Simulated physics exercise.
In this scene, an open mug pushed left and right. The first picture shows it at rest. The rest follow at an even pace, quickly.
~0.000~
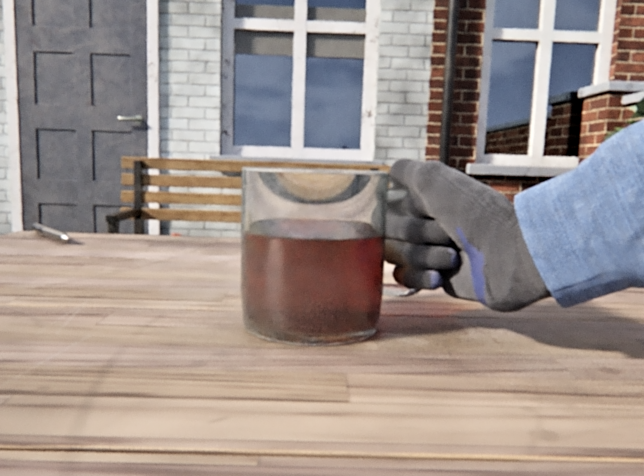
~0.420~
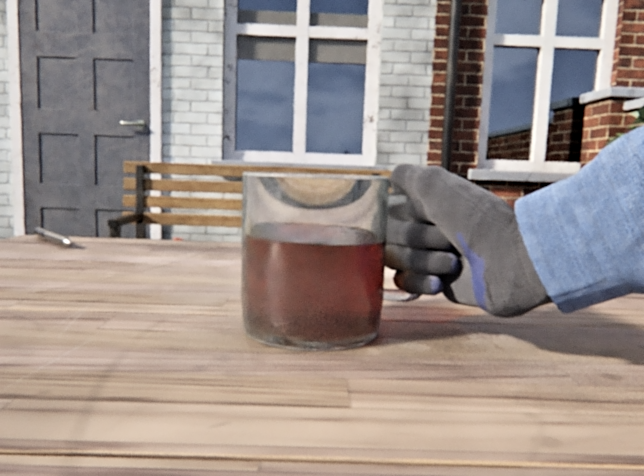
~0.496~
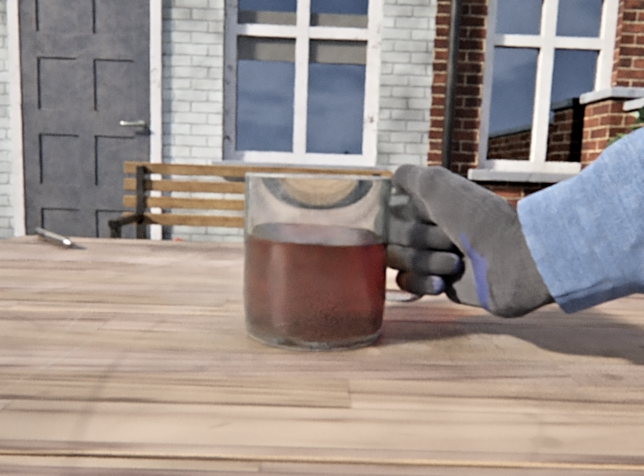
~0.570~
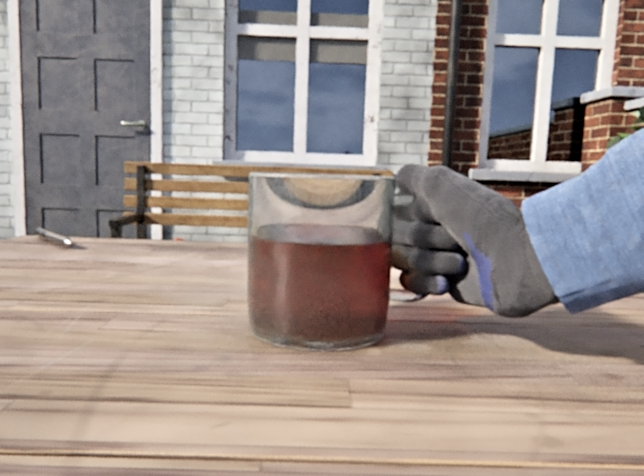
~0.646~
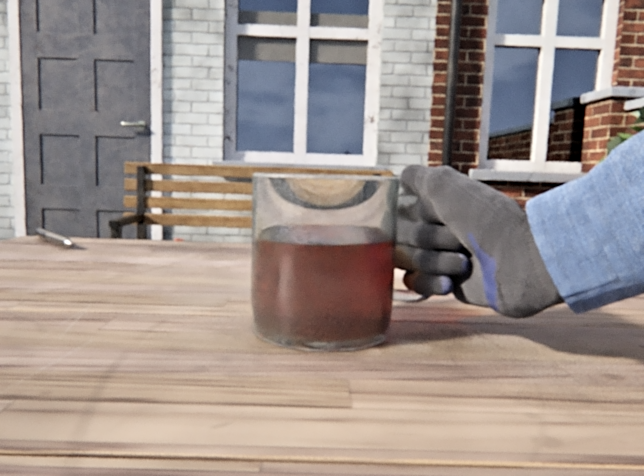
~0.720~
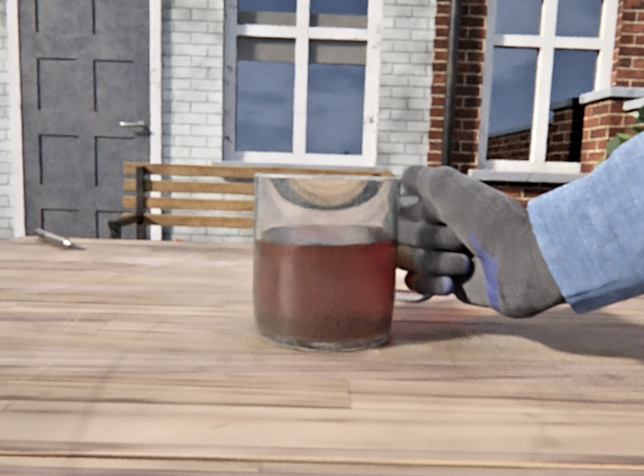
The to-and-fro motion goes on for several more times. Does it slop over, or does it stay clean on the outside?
Does not overflow.
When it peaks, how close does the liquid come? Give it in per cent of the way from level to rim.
About 10 %.
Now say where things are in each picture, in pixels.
The first frame shows mug (313, 244) about two thirds full; at rest.
The second frame shows mug about two thirds full, surface at (314, 236); surface about level.
The third frame shows mug (317, 249) about two thirds full; surface about level.
The fourth frame shows mug about two thirds full, surface at (320, 236); surface about level.
The fifth frame shows mug (324, 249) about two thirds full; surface about level.
The sixth frame shows mug about two thirds full, surface at (325, 237); surface about level.
After 1.0 s, the highest wave so far stays far below the rim.
After 5.1 s, the highest wave so far stays far below the rim; nothing has left it.
